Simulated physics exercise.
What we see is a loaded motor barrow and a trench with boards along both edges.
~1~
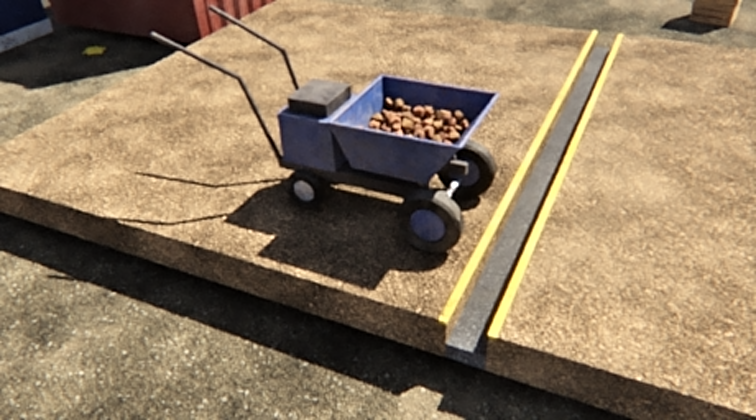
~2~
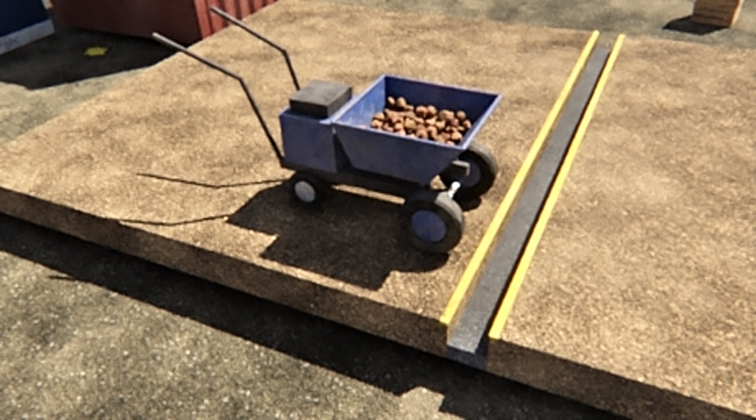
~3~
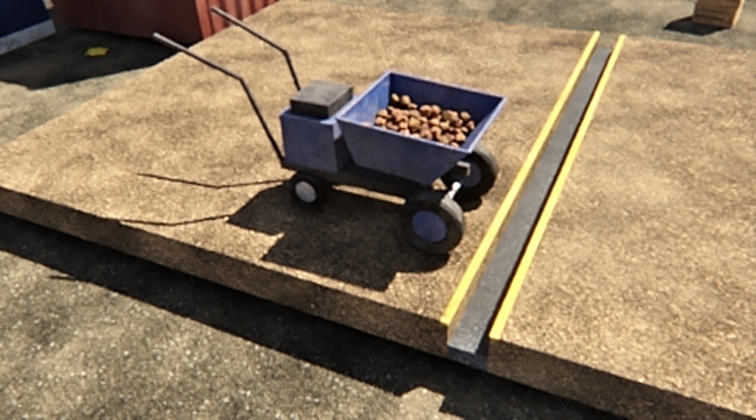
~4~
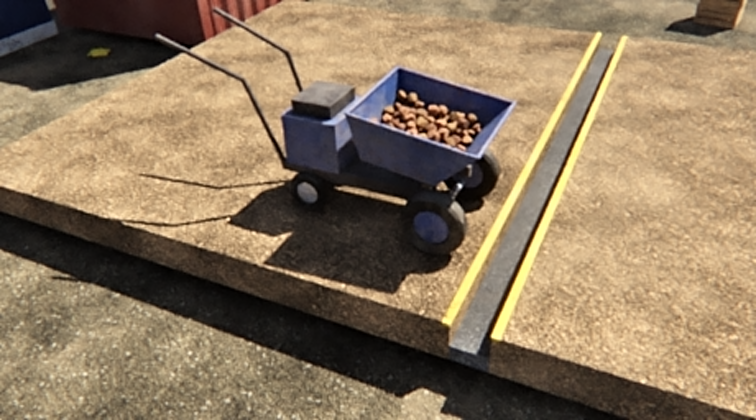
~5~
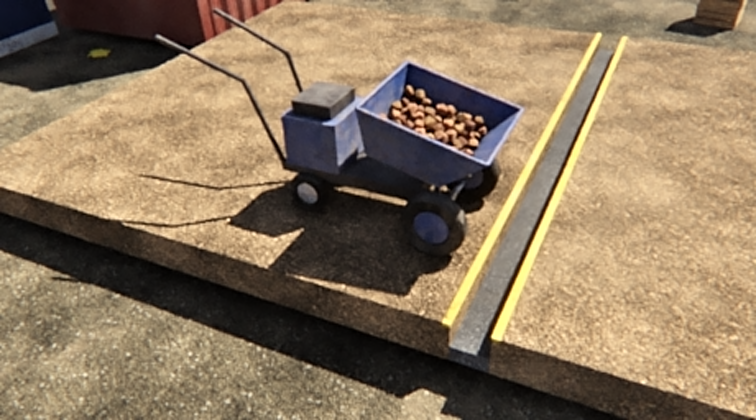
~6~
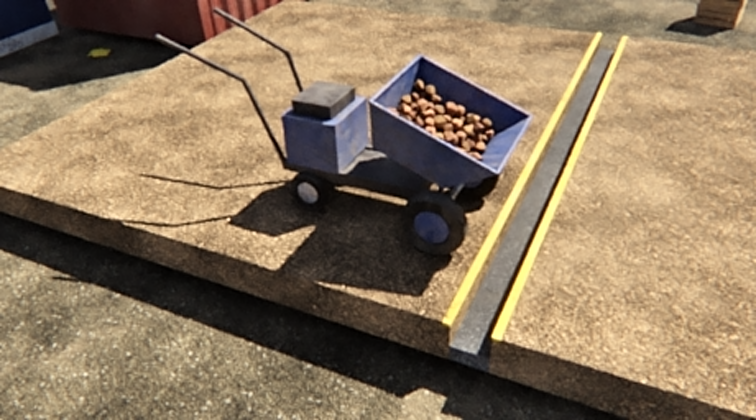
We see a blue motor barrow loaded with brown clods standing left of a narrow trench with yellow-edged sides. The skip starts level, then gradually tilts forward to the right, its rear rising while the wheels stay in place.
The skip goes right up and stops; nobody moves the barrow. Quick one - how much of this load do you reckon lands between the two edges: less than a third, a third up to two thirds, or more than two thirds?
I reckon less than a third.
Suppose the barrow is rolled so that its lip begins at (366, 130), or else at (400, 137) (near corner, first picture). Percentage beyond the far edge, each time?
In order: 0 % and 10 %.
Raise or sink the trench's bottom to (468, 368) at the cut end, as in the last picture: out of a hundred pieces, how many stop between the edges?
0 %.
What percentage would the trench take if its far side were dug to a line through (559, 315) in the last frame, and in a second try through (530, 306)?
First case 70 %, second case 20 %.
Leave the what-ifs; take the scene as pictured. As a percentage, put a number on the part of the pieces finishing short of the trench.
Result: Close to 0 %.
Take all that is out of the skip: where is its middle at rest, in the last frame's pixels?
Once nothing moves, the middle sits near (583, 248).
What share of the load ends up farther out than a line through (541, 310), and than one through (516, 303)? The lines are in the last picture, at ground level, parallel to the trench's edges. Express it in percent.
Close to 70 % and 90 %, in that order.
Just after the last frame, skip tipped steeply; every one in the skip.
A moment on, skip tipped right over; the larger part in the skip; about a tenth beyond it; just a few falling.
Further on, skip tipped right over; about a tenth in the skip; the larger part beyond it.
When it is over, skip tipped right over; about a tenth in the skip; just a few in or heaped over the trench; almost all beyond it.
